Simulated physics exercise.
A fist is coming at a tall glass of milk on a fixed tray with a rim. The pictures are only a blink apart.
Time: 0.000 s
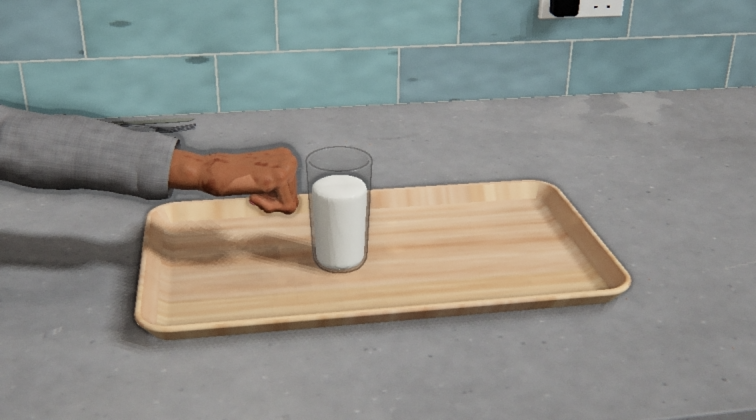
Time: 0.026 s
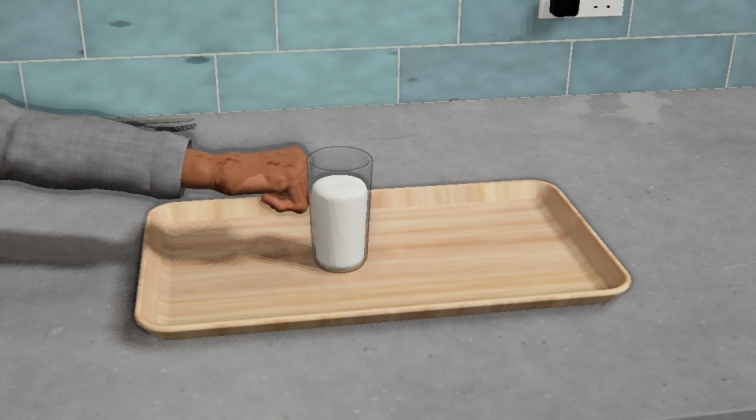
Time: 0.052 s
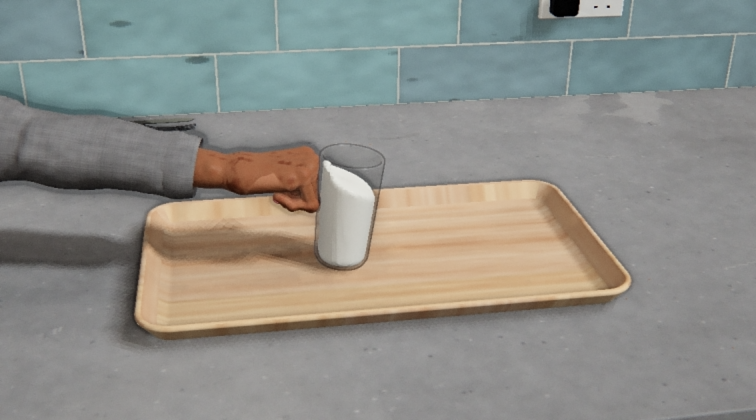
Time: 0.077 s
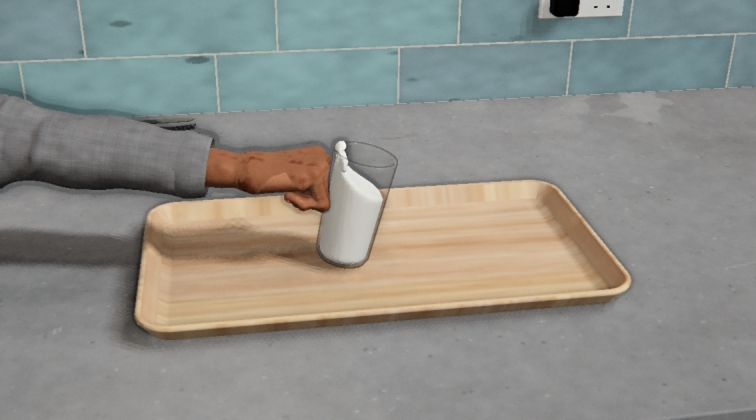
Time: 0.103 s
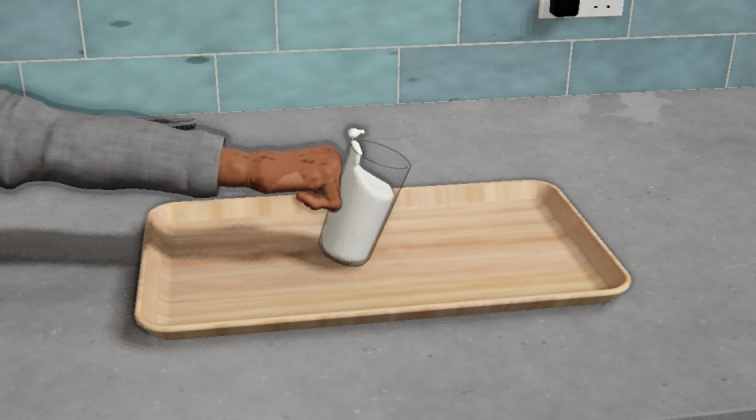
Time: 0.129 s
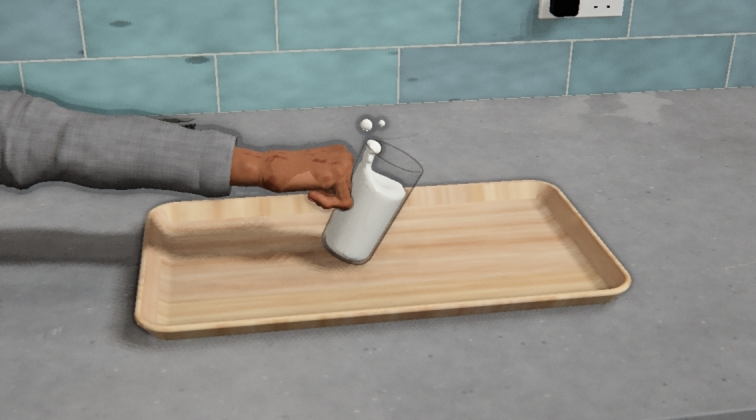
A grey countertop before blue-green wall tiles, with a socket at the upper right, is seen from slightly above by a still camera. A pale wooden tray holds a clear glass of white milk, and a brown hand in a grey sleeve reaches in from the left. The hand moves right against the glass, which tilts steadily rightward as milk surges up its left side and small drops fly above the rim.
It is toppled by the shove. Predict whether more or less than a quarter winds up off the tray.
Basically, the tray catches less than three quarters of it.
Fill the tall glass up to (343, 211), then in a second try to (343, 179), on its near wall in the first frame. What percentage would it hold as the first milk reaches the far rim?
Fill one keeps roughly 65 percent; fill two keeps roughly 55 percent.
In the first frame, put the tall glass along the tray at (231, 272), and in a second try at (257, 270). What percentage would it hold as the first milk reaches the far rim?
40 %, then 50 %.
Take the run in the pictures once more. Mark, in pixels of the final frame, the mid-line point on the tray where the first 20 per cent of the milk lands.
I'd put it at roughly (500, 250) on the centre line.
A moment on, the tall glass is falling and 98 per cent is in the glass, 0 on the tray and 2 above or beyond its rim.
Next, the tall glass lies on its side and 59 per cent is in the glass, 36 on the tray and 5 above or beyond its rim.
Then the tall glass lies on its side and 32 per cent is in the glass, 44 on the tray and 24 above or beyond its rim.
Later the tall glass lies on its side and 17 per cent is in the glass, 47 on the tray and 36 above or beyond its rim.
Finally, 64 per cent is held by tray and glass, 36 is off the tray.
